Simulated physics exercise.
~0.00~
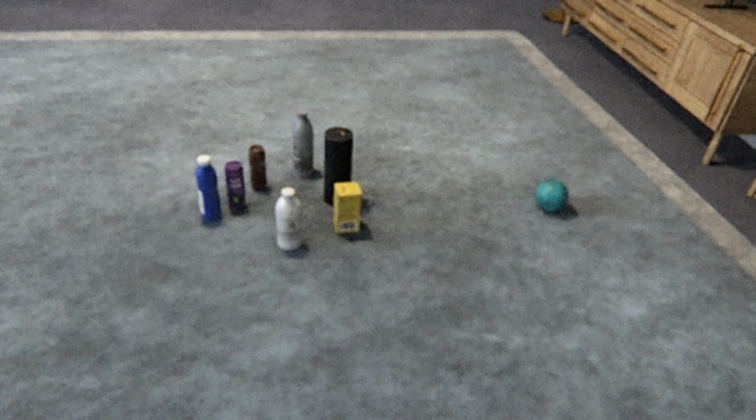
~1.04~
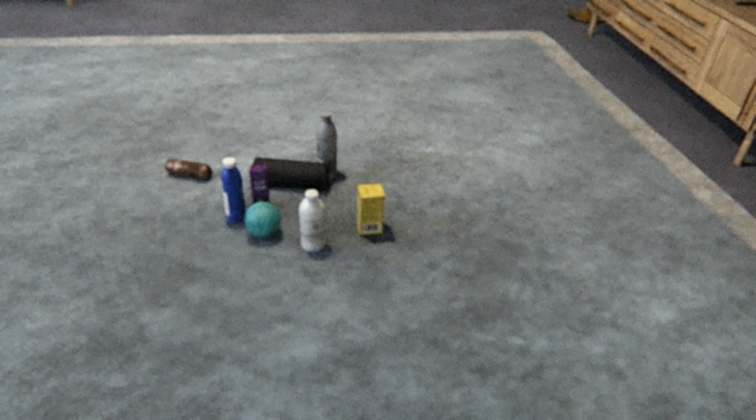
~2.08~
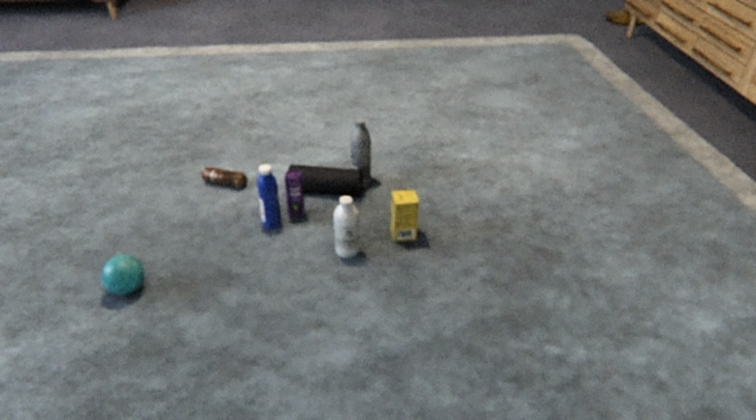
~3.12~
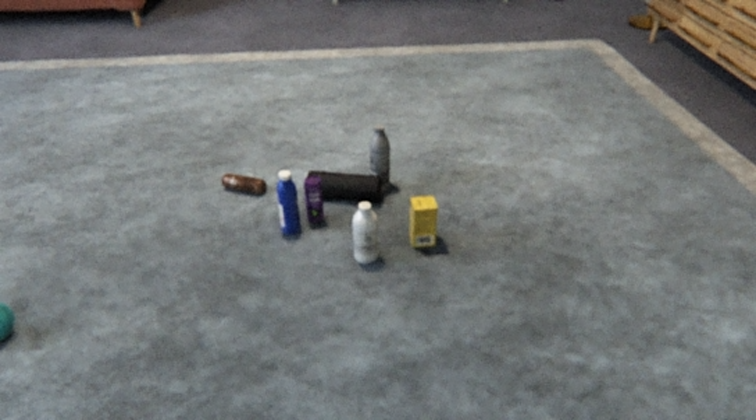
A turquoise ball starts at the right of a grey carpet, apart from a cluster of seven upright household things, among them bottles, a tall black roll and a yellow carton. It travels left to the group, and by the time it is beside the blue and white bottles, the brown can and the black roll lie on their sides. The ball rolls on to the left, clear of the group, while the view shifts slightly left. It ends at the left edge, partly out of view, with the can and roll still down and the other five standing.
